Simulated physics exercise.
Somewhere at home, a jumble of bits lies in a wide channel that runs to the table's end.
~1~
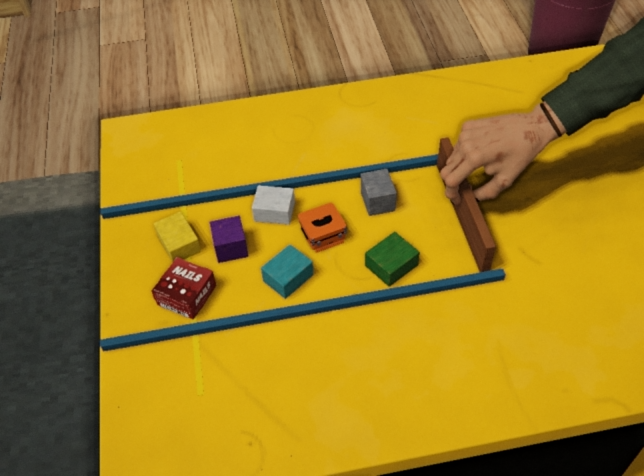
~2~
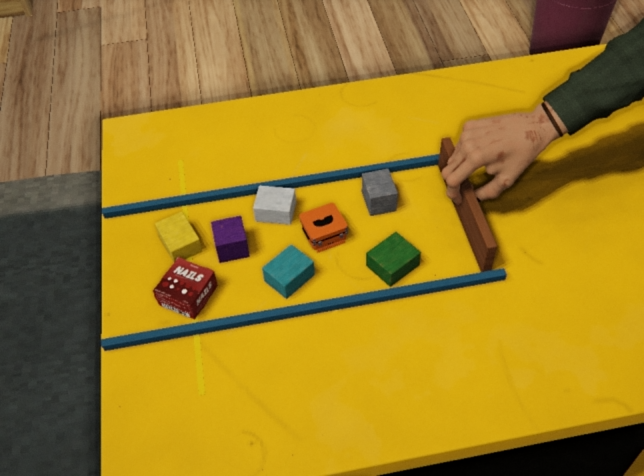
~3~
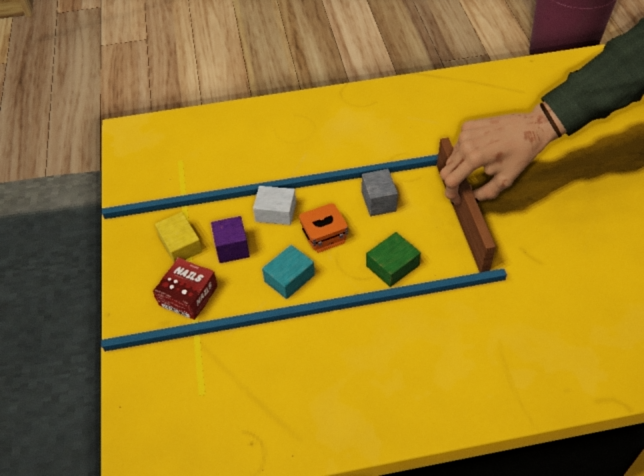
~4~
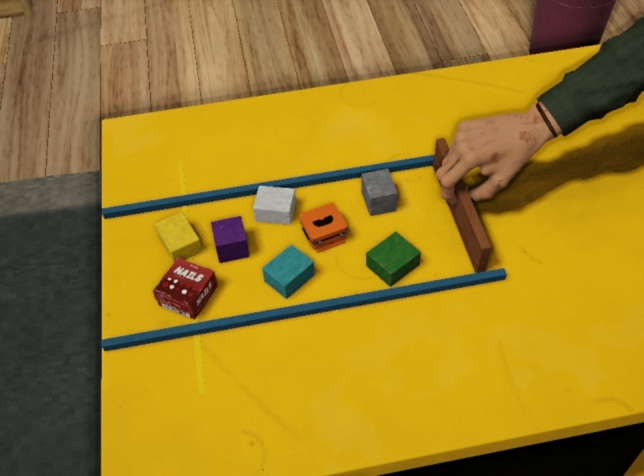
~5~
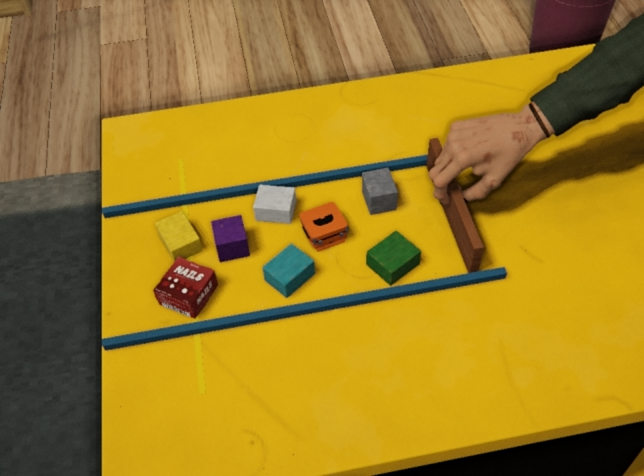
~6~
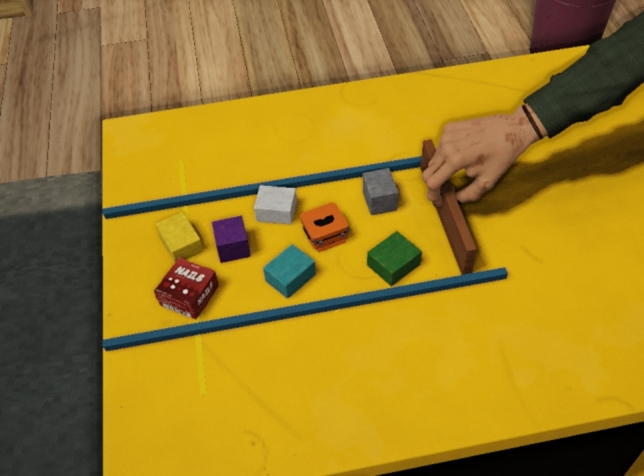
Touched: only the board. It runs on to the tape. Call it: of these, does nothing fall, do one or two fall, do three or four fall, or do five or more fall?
One or two fall.
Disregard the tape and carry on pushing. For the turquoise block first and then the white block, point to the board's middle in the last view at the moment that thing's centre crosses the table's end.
(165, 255) and (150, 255), more or less.
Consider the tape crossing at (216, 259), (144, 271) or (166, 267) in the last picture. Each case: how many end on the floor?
Try 1: 0; try 2: 5; try 3: 3.
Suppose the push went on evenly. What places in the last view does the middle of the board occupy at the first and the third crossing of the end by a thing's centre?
It sits near (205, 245), and then near (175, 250).
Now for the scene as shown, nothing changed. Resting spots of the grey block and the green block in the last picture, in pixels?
First (172, 225), then (172, 293).
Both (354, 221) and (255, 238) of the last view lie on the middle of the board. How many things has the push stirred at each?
At the first point the count is 3, at the second it's 8.
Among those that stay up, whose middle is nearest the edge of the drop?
The one you want is the purple block.
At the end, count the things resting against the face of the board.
The figure is 2.
Soon after, none off yet; yellow block at rest near (180, 238); red box at rest near (187, 288); purple block at rest near (231, 239).
After that, none off yet; yellow block at rest near (176, 238); red box moving near (179, 291); purple block displaced a little near (212, 242).
And then, none off yet; yellow block displaced about its own width near (133, 231); red box displaced about its own width near (115, 311); purple block displaced well along near (149, 249).
In the end, the number that fall off is one or two; gone, red box and yellow block.
